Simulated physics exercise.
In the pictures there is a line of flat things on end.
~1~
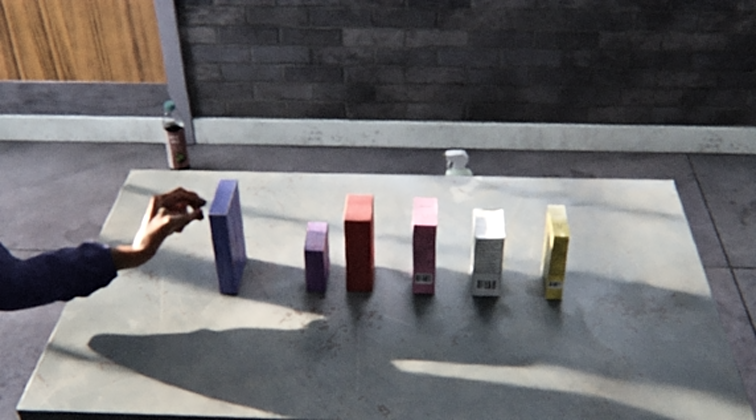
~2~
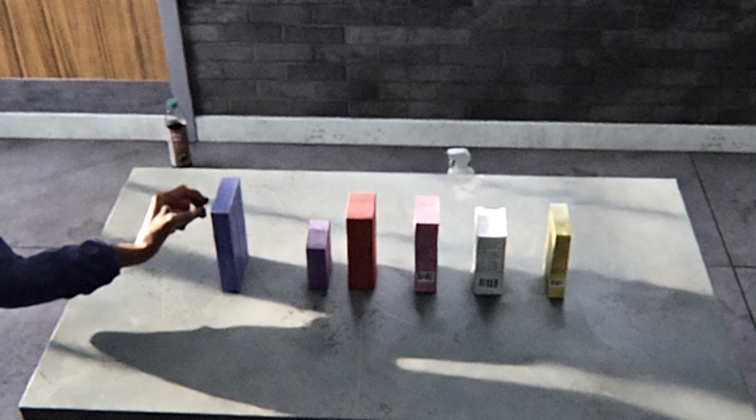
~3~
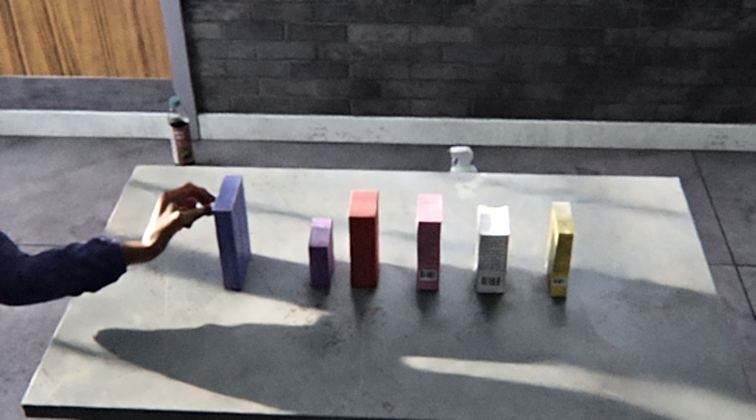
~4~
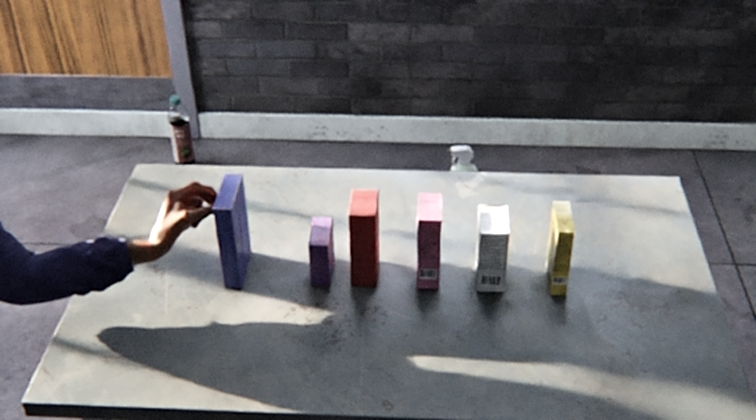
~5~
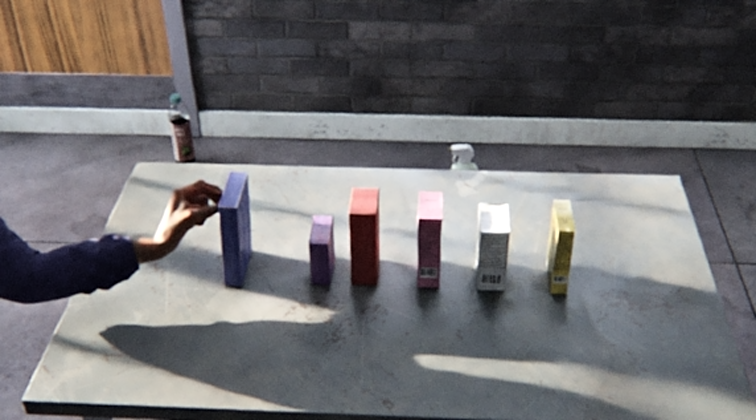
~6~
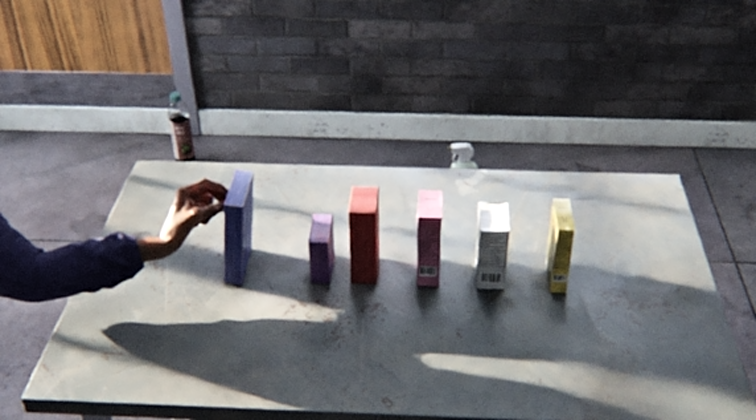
A hand at the left slowly tilts a tall blue block toward a row of upright blocks.
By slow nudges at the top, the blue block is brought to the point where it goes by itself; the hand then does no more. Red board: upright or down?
Looks like it does not go down this time.
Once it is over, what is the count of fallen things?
Total count - 1.
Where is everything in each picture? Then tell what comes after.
The first frame shows red board (360, 244); pink packet (425, 246).
The second frame shows purple board (319, 255); pink packet (427, 244).
The third frame shows white packet (492, 249); purple board (322, 253).
The fourth frame shows pink packet (429, 242); white packet (492, 248).
The fifth frame shows blue block 3° over; purple board (322, 250); pink packet (430, 240).
The sixth frame shows blue block 6° over; red board (365, 236); white packet (492, 246).
Then, 0.20 s after the last picture, blue block 16° over.
Then, 0.40 s after the last picture, blue block 45° over.
Then, 0.50 s after the last picture, blue block 51° over; purple board tipped 6° from how it was.
Then, 0.80 s after the last picture, red board resting near (365, 236).
At rest, left askew, purple board; the other 3 in place. Seen from the same camera at the end, red board near (365, 236).
